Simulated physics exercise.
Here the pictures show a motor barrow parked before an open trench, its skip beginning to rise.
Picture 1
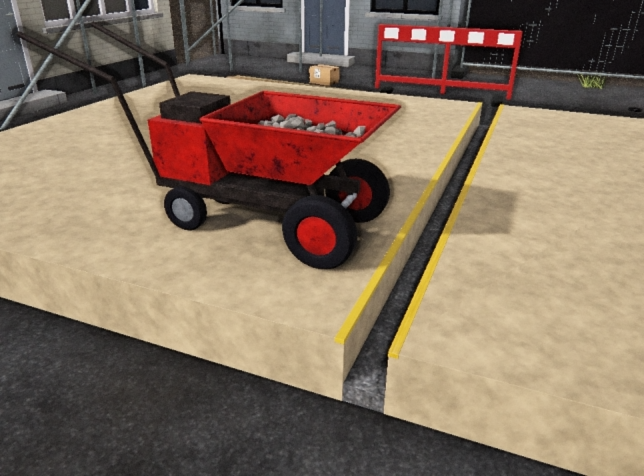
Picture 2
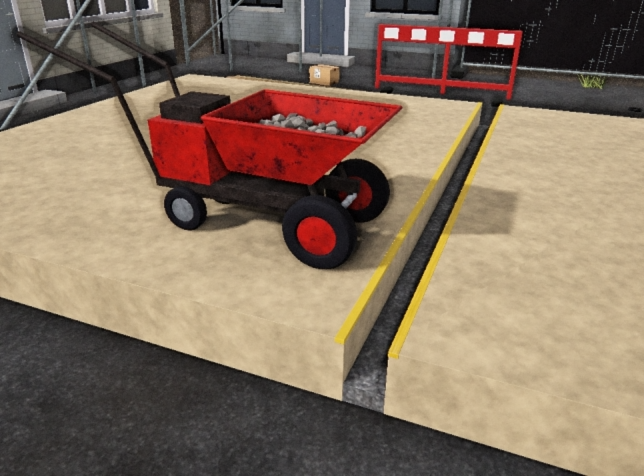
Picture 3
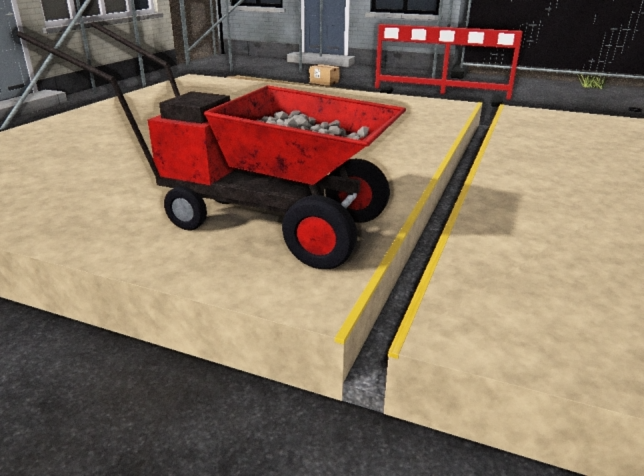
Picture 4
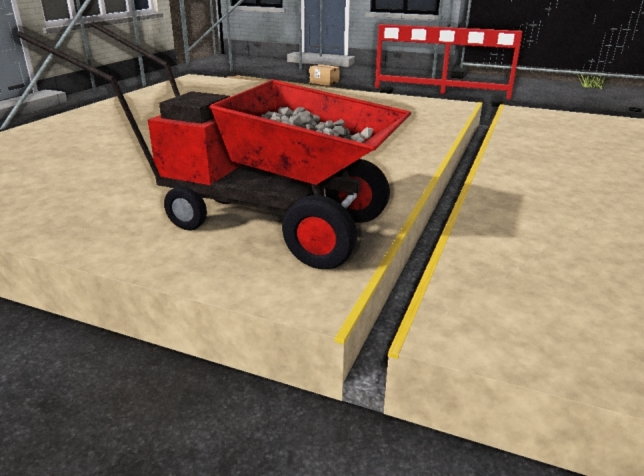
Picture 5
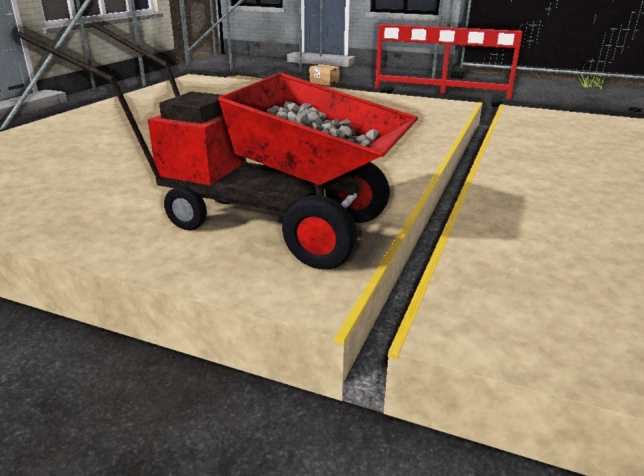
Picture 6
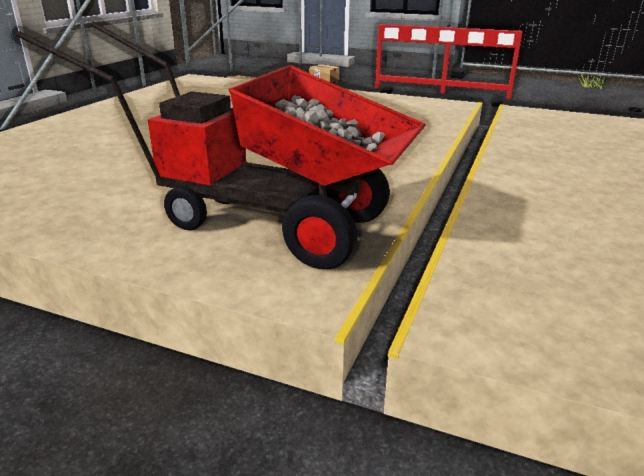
A red motor barrow loaded with grey broken stones stood still beside a narrow trench with yellow edges, and its skip, level at first, slowly tilted forward to the right, its back end lifting.
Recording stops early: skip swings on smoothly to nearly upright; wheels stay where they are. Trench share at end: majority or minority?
Minority.
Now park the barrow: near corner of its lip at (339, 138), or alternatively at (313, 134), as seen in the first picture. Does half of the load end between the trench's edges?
Trial 1 falls short of half, trial 2 exceeds half.
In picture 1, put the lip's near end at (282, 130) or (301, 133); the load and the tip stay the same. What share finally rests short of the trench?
Around 20 and 0 per cent respectively.
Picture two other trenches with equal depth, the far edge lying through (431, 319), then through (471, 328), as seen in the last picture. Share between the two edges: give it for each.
First try: About 20 %; second try: About 100 %.
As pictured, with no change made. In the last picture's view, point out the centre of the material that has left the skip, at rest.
Somewhere close to (479, 263) in the last picture.
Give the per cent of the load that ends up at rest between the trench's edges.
Result: Some 0 % of the load.
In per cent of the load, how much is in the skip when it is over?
All told, it is near 10 percent.
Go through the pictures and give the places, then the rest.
The first frame shows lip of the skip (361, 141), level; top of the load (290, 139), broken stones; first edge of the trench (361, 302); far edge (411, 314), the trench under half as wide as the skip, and about as deep as wide.
The second frame shows lip of the skip (363, 142), level; top of the load (291, 138).
The third frame shows lip of the skip (367, 144), tipped barely; top of the load (283, 128).
The fourth frame shows lip of the skip (374, 149), tipped a little; top of the load (288, 125).
The fifth frame shows lip of the skip (382, 155), tipped a little; top of the load (282, 119).
The sixth frame shows lip of the skip (391, 163), tipped clearly; top of the load (290, 114); first edge of the trench (361, 302); far edge (411, 314).
Just after the last frame, skip tipped steeply; every one in the skip.
A moment on, skip tipped right over; the larger part in the skip; roughly a quarter beyond it.
Further on, skip tipped right over; about a tenth in the skip; just a few in or heaped over the trench; the larger part beyond it.
When it is over, skip tipped right over; about a tenth in the skip; just a few in or heaped over the trench; the larger part beyond it.
